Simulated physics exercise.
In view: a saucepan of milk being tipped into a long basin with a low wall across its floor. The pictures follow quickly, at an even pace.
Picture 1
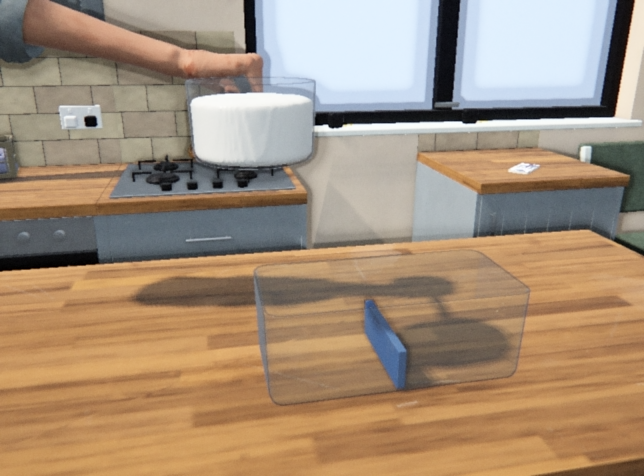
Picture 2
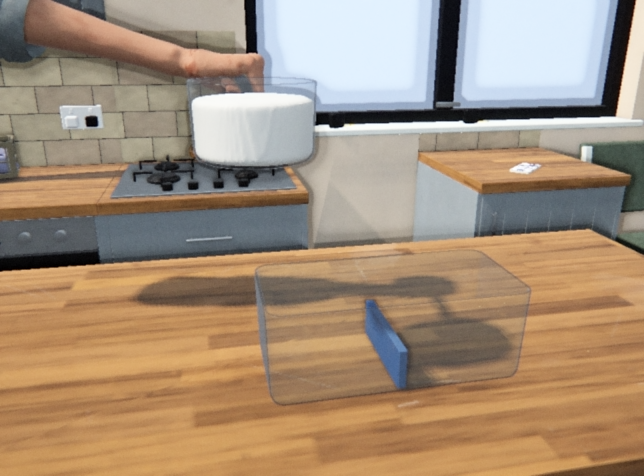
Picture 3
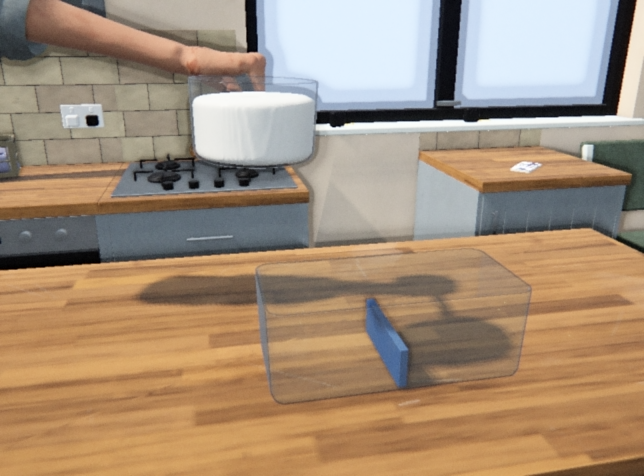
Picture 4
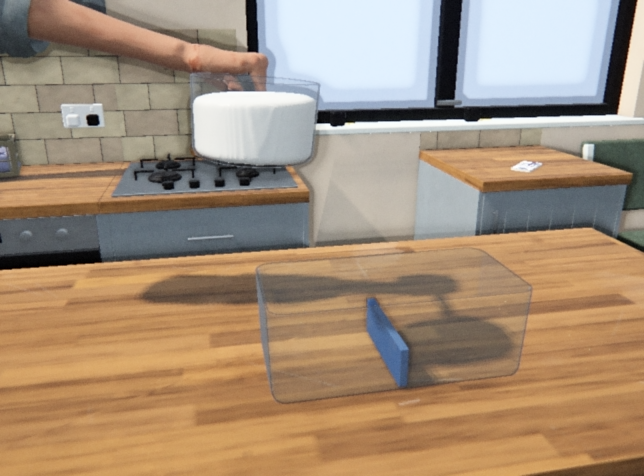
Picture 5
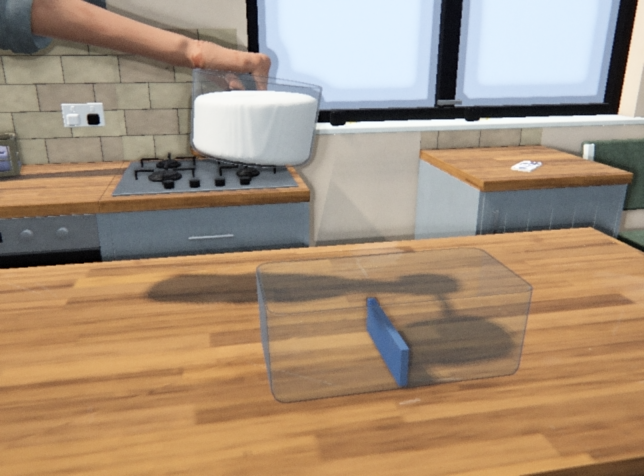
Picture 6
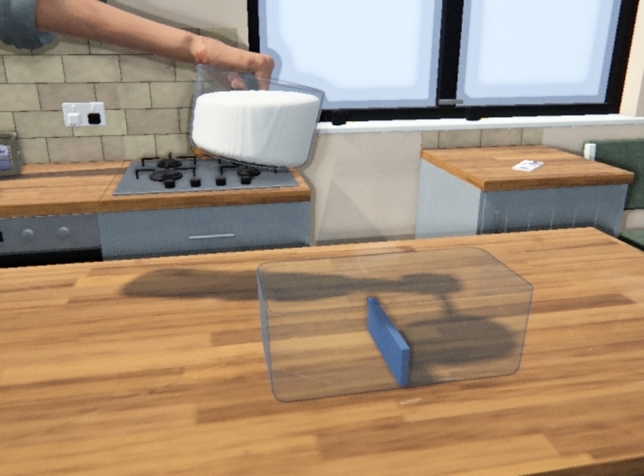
An arm held a clear pan of white milk above a wooden counter, behind a long clear basin with a low blue wall inside, and slowly tilted the pan slightly to the right.
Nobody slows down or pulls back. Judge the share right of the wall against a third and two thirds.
In the end between a third and two thirds is right of the wall.
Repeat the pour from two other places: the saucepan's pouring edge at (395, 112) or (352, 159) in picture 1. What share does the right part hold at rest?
Roughly 95 per cent, and 70 per cent.
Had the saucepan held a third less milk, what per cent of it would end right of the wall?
Near 15 %.
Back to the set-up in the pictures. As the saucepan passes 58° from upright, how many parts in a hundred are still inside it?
About 75 per cent.
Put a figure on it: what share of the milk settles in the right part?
About 50 per cent.
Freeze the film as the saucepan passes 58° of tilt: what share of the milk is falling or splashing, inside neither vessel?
About 25 per cent.
A moment on, the saucepan is tipped part way and 73 per cent is still to pour, 3 is left of the wall and 0 right of it.
Next, the saucepan is tipped on its side and 23 per cent is still to pour, 15 is left of the wall and 40 right of it.
Then the saucepan is tipped on its side and 4 per cent is still to pour, 43 is left of the wall and 47 right of it.
Later the saucepan is tipped on its side and 1 per cent is still to pour, 50 is left of the wall and 47 right of it.
In the end 51 per cent lies left of the wall, 48 right of it and 2 outside.
